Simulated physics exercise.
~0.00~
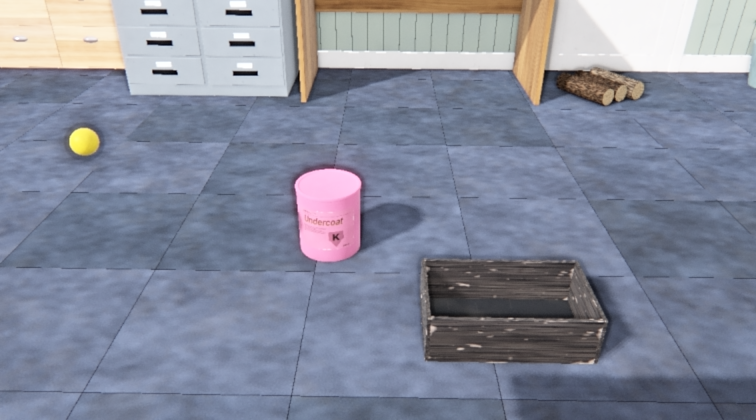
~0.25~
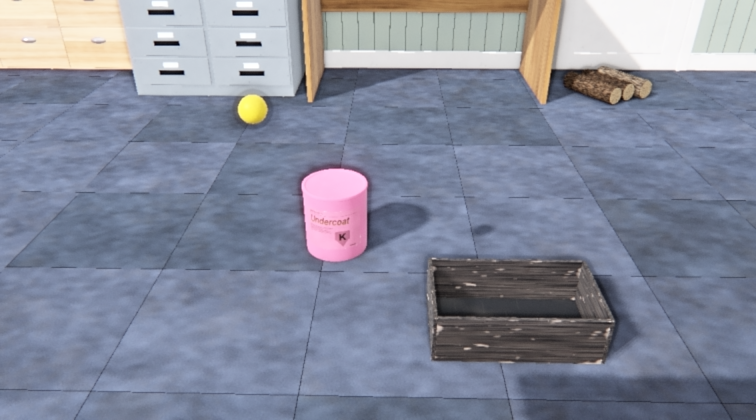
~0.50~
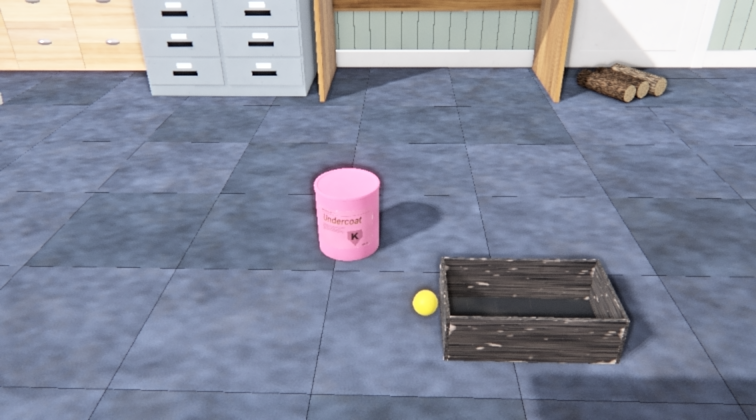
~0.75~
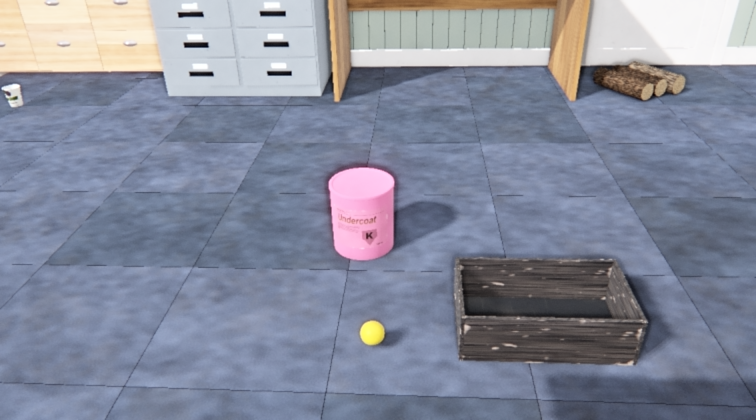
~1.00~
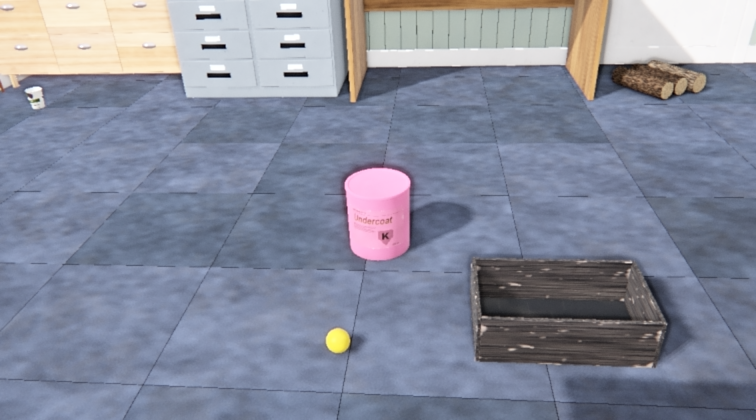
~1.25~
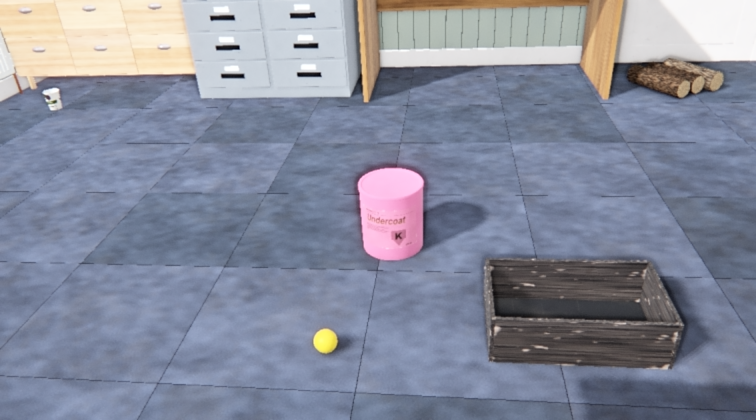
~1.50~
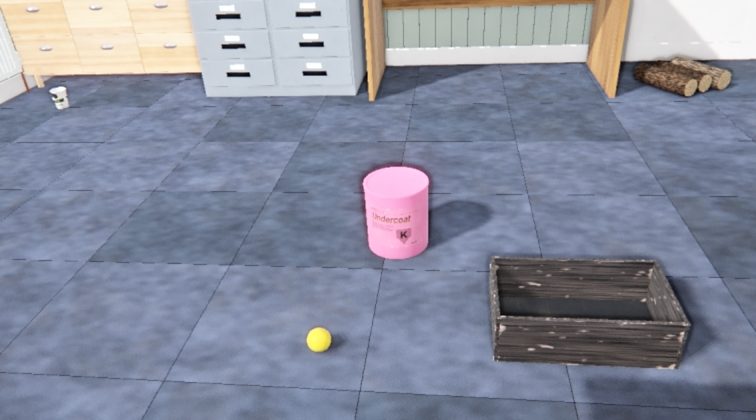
At first, a yellow lemon is in the air at the left, above a dark tiled floor where a pink pail stands near an empty, open wooden box. The lemon travels right, passing in front of the grey drawers beyond the pail. It then comes down toward the viewer and appears close beside the left side of the box. From there it moves back left, away from the box, while the view pans slightly left. The lemon slows on the floor in front of the pail and ends up outside the box, with the pail still standing in its place.
